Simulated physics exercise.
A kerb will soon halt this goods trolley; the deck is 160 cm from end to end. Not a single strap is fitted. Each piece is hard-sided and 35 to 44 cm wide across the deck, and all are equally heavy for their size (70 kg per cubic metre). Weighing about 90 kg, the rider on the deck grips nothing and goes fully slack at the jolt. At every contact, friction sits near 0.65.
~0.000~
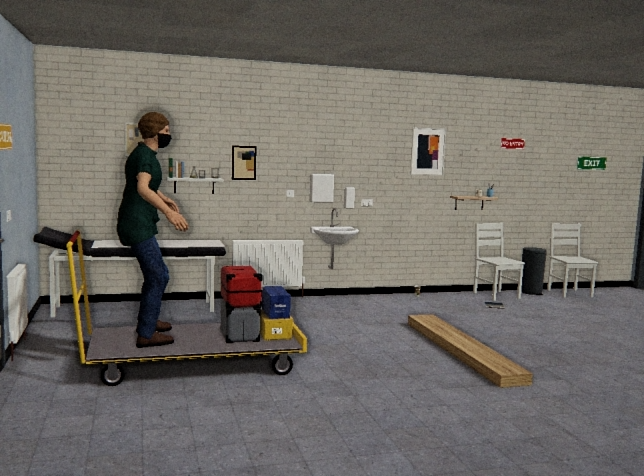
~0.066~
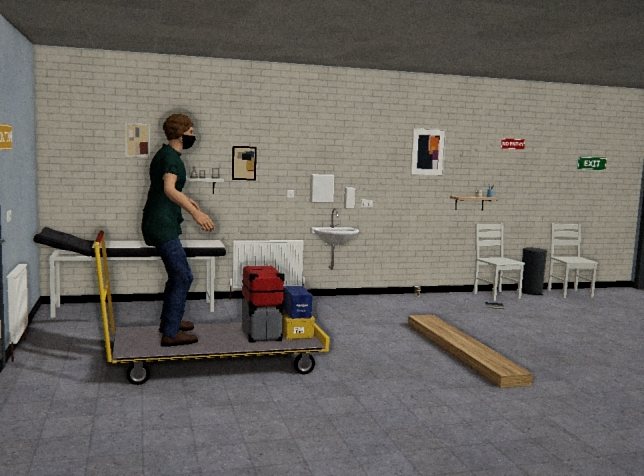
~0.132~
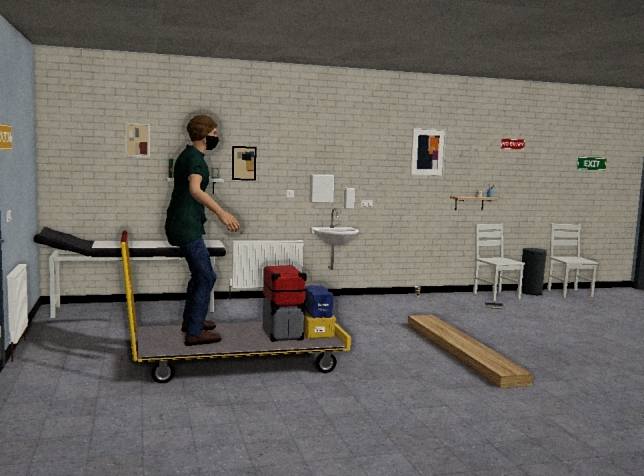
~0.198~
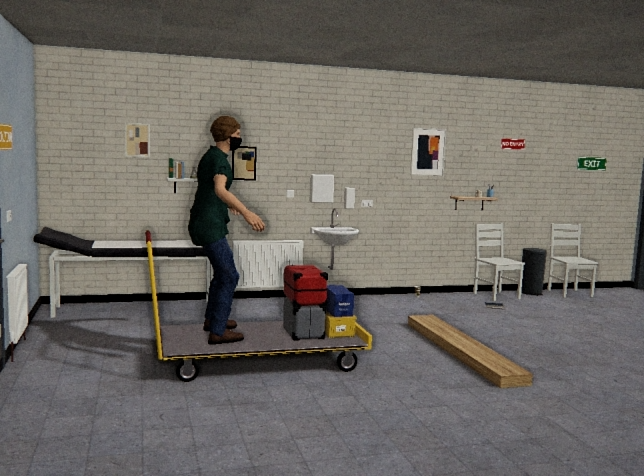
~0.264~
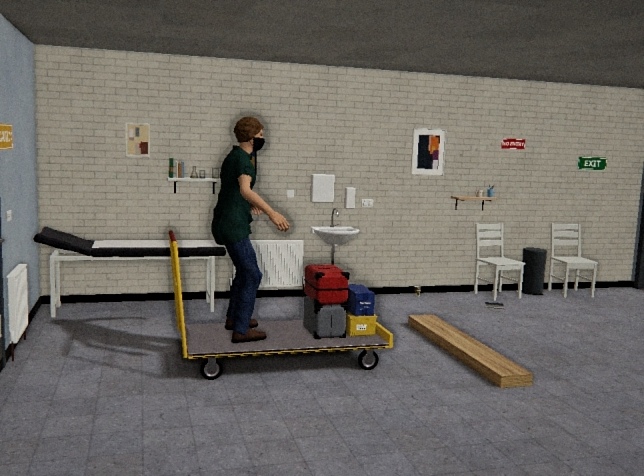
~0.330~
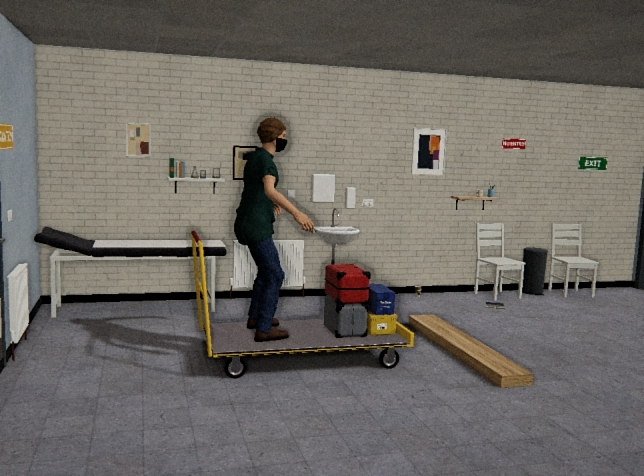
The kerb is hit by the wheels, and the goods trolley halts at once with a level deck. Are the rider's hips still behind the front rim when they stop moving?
Gone from the deck.
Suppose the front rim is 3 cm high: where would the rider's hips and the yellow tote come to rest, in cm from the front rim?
Hips 10 past, yellow 20 behind.
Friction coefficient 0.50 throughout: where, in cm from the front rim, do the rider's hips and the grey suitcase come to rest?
Hips 40 past, grey 40 behind.
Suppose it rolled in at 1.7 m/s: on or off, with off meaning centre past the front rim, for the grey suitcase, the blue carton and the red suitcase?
In that case grey remains, blue leaves and red leaves.
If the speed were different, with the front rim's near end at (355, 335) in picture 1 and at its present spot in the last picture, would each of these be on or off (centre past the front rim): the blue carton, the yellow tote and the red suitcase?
In that case blue off, yellow on, red off.
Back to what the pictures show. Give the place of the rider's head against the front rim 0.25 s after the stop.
About 40 cm behind the rim.
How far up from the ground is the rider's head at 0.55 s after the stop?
Height: Approx. 80 cm above ground.
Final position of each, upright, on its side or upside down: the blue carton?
The blue one ends base up.
Impact comes at 0.56 s.
After 0.81 s the rider's hips are 68 cm behind the rim, near (393, 246) in the last picture's view.
After 1.11 s the rider's hips are 23 cm behind the rim, near (439, 261) in the last picture's view.
After 1.56 s the rider's hips are 33 cm past the rim, near (492, 323) in the last picture's view.
When all is still (2.7 s), past the rim, red suitcase, blue carton and the rider's hips; behind it, yellow tote and grey suitcase.
